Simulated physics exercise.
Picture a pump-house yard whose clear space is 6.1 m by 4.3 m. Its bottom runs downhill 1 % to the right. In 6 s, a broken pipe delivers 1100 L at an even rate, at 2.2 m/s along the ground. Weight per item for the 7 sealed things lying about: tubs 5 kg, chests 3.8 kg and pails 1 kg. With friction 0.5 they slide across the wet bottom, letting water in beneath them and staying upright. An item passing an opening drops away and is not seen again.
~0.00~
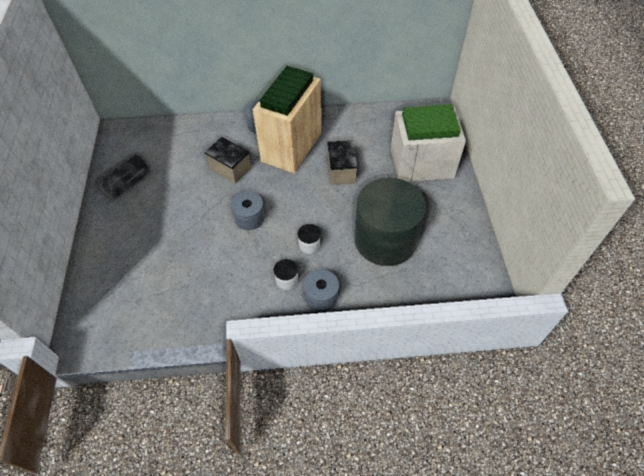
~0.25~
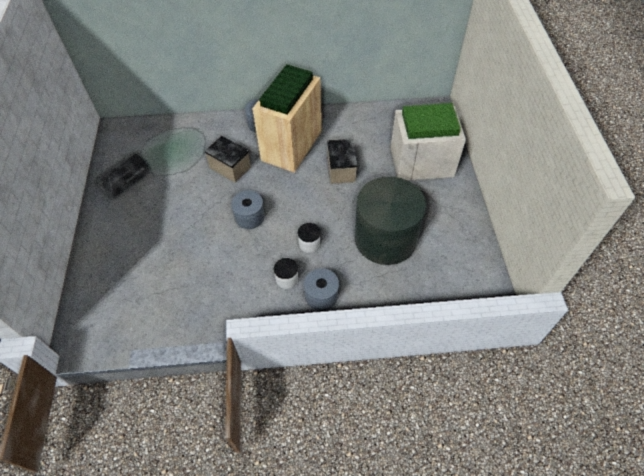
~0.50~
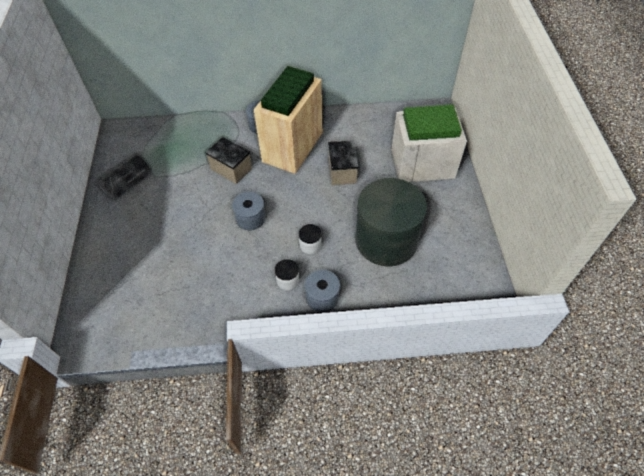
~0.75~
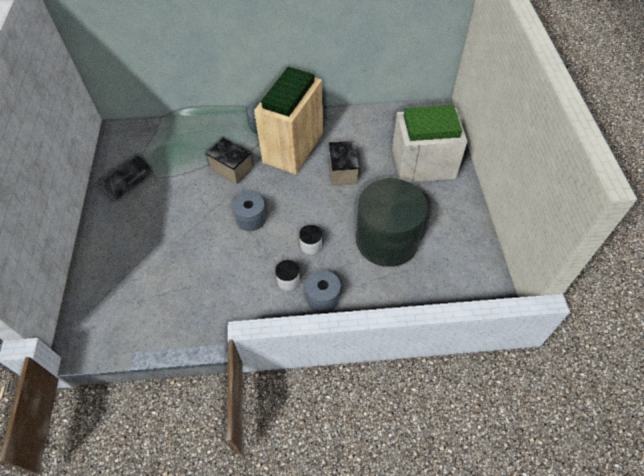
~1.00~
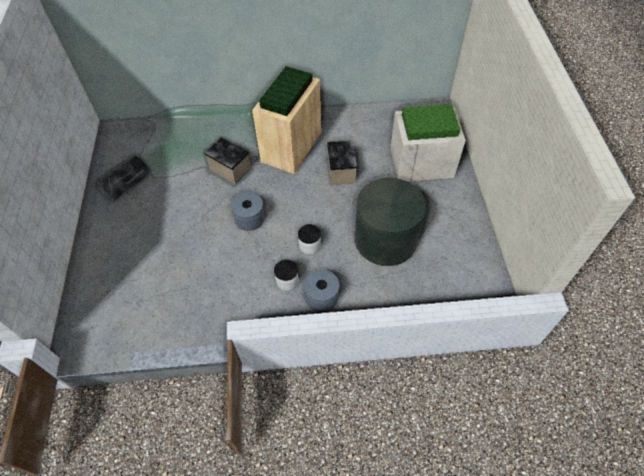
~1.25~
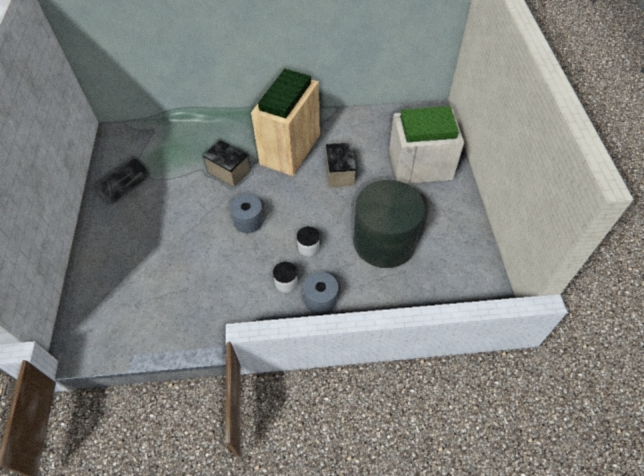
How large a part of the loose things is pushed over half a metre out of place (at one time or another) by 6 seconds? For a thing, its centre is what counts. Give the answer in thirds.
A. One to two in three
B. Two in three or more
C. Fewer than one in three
The answer is A.
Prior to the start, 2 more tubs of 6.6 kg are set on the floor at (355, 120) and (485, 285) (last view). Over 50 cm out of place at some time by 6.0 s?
The first is above the mark, the second below the mark.
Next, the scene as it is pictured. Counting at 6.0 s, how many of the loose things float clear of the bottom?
At that instant the tally stands at 3.
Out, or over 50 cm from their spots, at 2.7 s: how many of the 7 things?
At that moment it comes to 0.
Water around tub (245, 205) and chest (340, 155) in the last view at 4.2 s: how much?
I'd estimate 2 cm for the first and 0 cm for the second.
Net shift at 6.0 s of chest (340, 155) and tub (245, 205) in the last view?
0 cm, 120 cm.
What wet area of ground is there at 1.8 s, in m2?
The covered patch comes to about 4.5 m2.
After 1.8 s 0 of 7 are over 50 cm from their spots; 1 afloat.
After 2.7 s 0 of 7 are over 50 cm from their spots; 1 afloat.
After 4.2 s 1 of 7 are over 50 cm from their spots; 1 afloat.
After 6.0 s 3 of 7 are over 50 cm from their spots, and 3 have been at some point; 3 afloat.
